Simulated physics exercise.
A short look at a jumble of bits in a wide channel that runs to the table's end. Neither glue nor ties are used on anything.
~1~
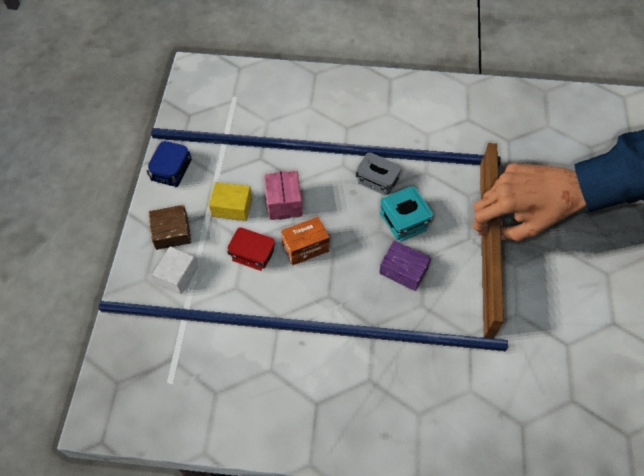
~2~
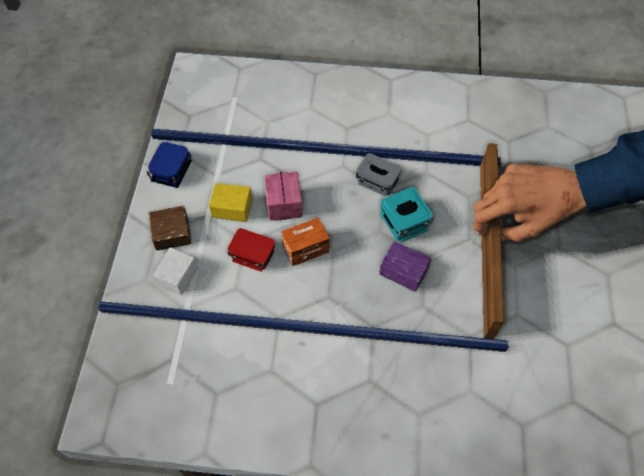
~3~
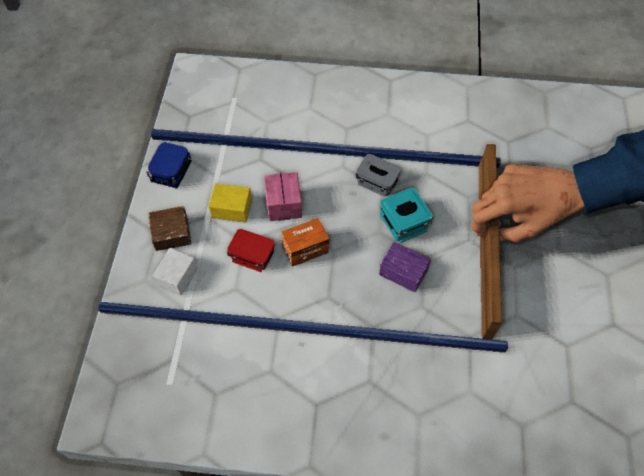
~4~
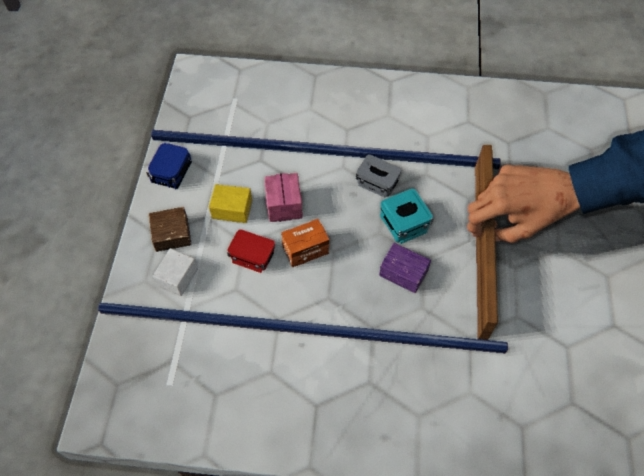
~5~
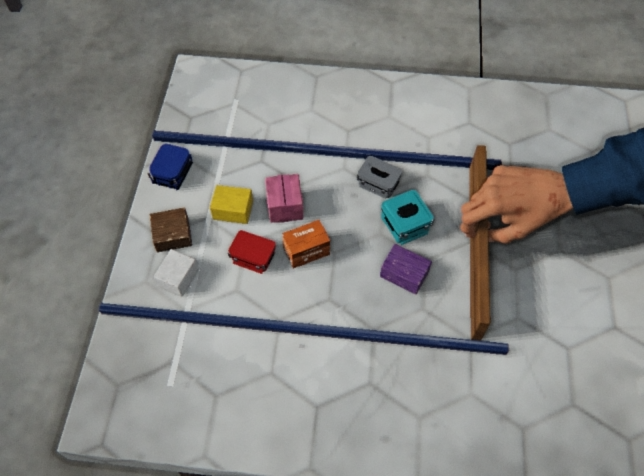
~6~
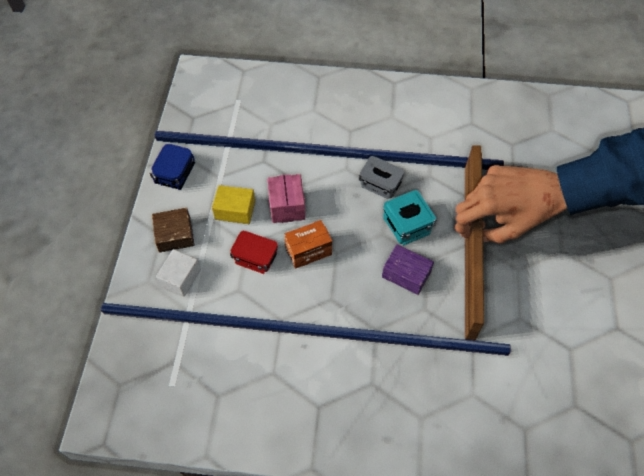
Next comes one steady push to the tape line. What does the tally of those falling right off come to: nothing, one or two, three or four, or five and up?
I expect the drop count to reach one but not three.
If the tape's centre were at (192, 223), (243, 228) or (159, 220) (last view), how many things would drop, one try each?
Those tries give 3, 0 and 5.
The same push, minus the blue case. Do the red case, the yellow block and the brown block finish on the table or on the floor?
Red case - safe; yellow block - gone; brown block - gone.
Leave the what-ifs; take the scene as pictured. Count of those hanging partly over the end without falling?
The count is 1.
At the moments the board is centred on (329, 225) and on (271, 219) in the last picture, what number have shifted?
I make it 5 at the first spot and 8 at the other.
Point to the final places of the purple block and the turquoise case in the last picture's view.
Around (180, 255) and around (195, 193).
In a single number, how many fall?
2 in total.
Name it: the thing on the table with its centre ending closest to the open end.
Blue case ends nearest.
Soon after, none off yet; blue case at rest near (173, 167); brown block at rest near (173, 230); white block at rest near (179, 273).
Then, none off yet; blue case at rest near (173, 167); brown block moved about its own width near (143, 231); white block at rest near (176, 274).
At rest, the number that fall off is one or two; fallen, yellow block and brown block.
